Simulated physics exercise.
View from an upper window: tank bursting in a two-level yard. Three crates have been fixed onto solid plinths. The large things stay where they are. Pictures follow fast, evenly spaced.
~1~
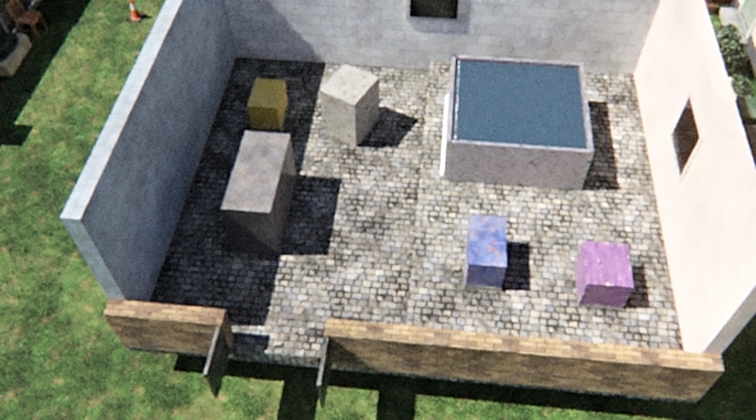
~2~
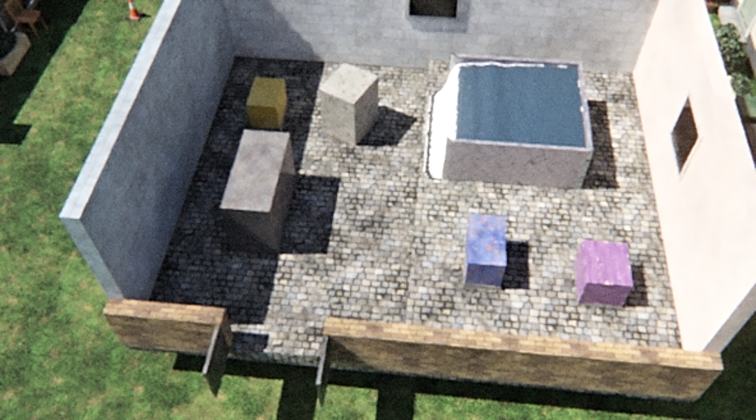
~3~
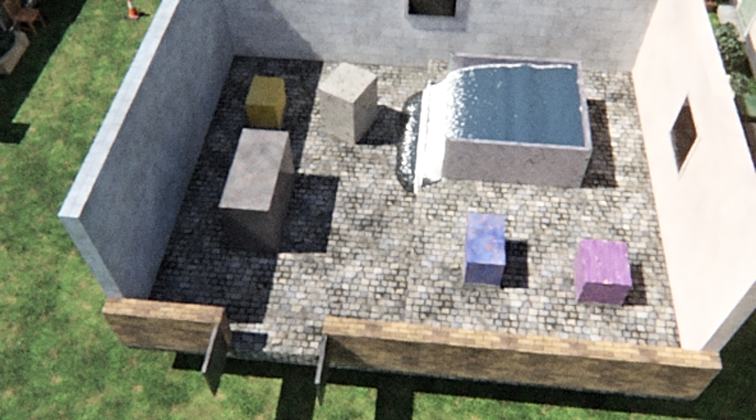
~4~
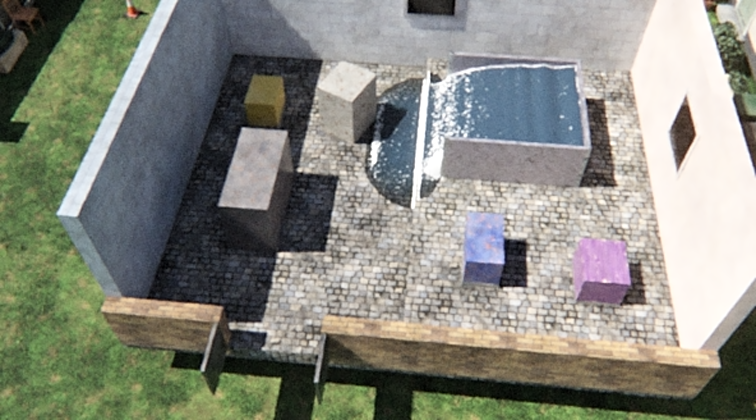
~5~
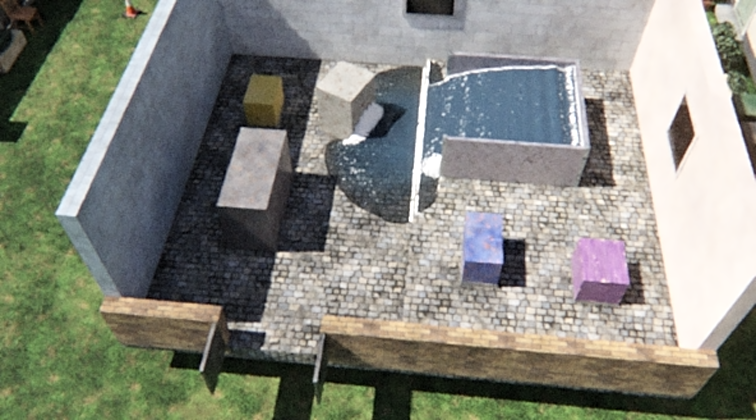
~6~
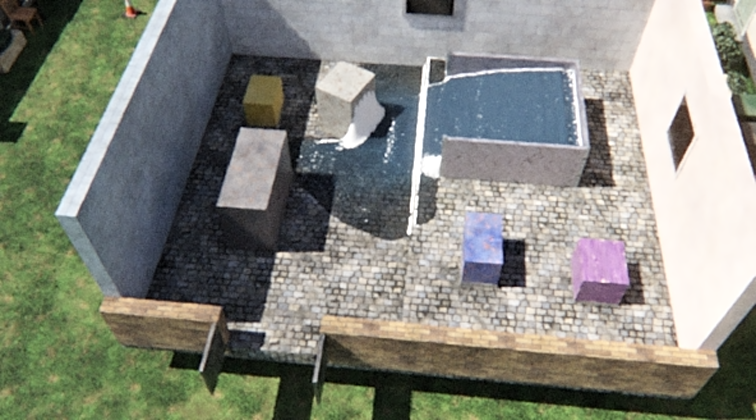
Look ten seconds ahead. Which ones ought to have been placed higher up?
In the end: The purple crate stays dry; the blue crate stays dry; the yellow crate gets soaked.
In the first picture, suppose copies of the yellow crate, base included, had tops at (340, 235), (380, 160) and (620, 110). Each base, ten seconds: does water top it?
Checked in the order given, number one does get flooded, number two does get flooded and number three never gets reached.
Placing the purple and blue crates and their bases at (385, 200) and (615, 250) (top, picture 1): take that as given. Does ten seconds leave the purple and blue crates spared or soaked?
Summary - purple: Flooded, blue: Untouched.
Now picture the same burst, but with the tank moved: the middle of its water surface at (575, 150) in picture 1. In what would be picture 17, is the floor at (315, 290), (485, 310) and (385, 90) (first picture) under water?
As listed: Awash, dry, awash.
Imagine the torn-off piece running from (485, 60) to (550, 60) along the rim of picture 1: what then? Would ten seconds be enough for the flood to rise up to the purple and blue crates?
The purple crate is reached; the blue crate is reached.
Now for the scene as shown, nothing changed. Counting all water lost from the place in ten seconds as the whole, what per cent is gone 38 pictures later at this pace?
Near 65 %.
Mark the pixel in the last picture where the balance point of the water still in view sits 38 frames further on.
I'd place it roughly at (322, 171).
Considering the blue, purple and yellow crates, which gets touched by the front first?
That's the yellow one.
A moment on, water covers 35 % of the floor; the purple crate not reached, the blue crate not reached, the yellow crate water round its plinth.
Next, water covers 45 % of the floor; the purple crate not reached, the blue crate not reached, the yellow crate water round its plinth.
Then, water covers 55 % of the floor; the purple crate not reached, the blue crate not reached, the yellow crate water round its plinth.
Later, water covers 60 % of the floor; the purple crate not reached, the blue crate water round its plinth, the yellow crate water round its plinth.
In the end, water covers 60 % of the floor; the purple crate stayed above the water, the blue crate stayed above the water, the yellow crate was topped.
